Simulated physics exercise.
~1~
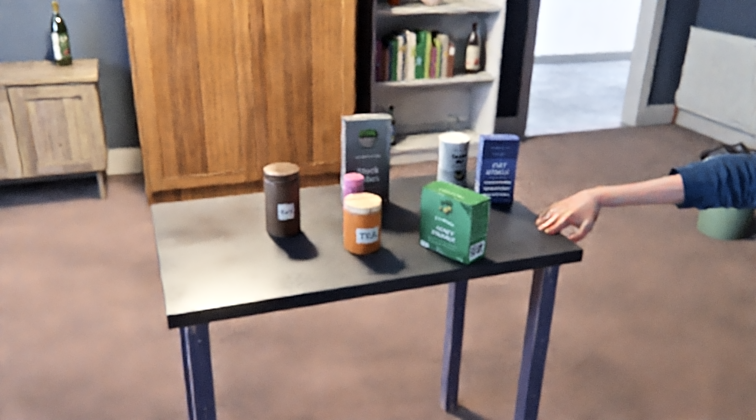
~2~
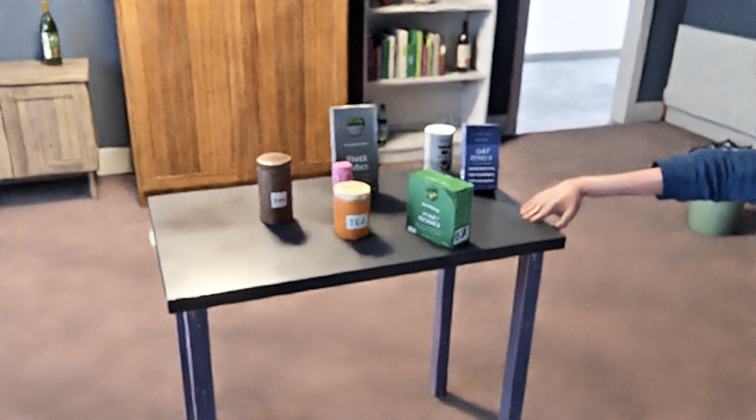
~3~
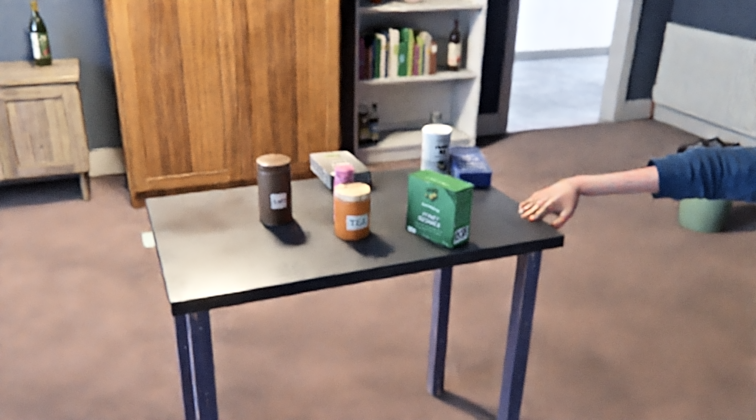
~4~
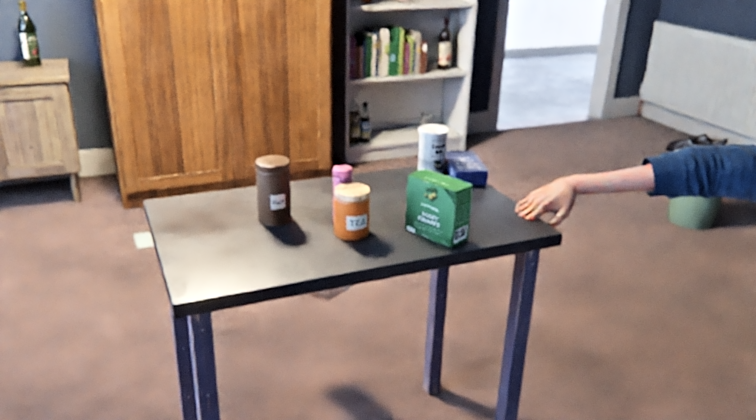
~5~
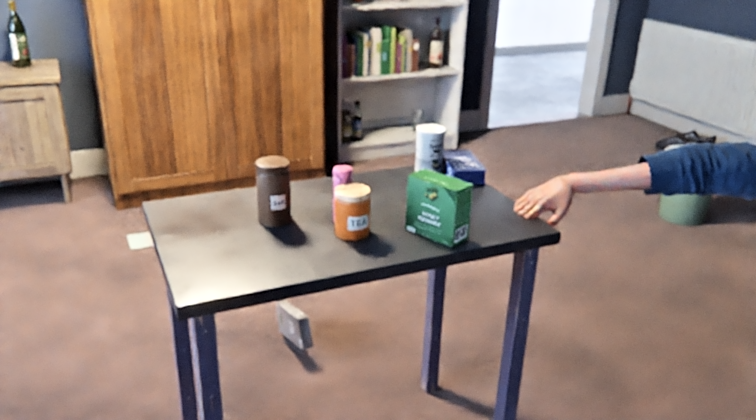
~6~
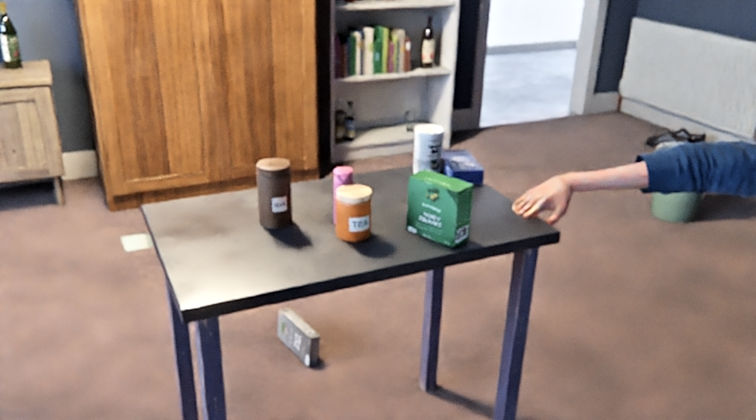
The footage shows a hand resting on the right edge of a small black table holding jars and packets as the grey and blue packets at the back tip over; the grey one drops to the floor, while the blue one stays lying on the tabletop and the others remain upright.
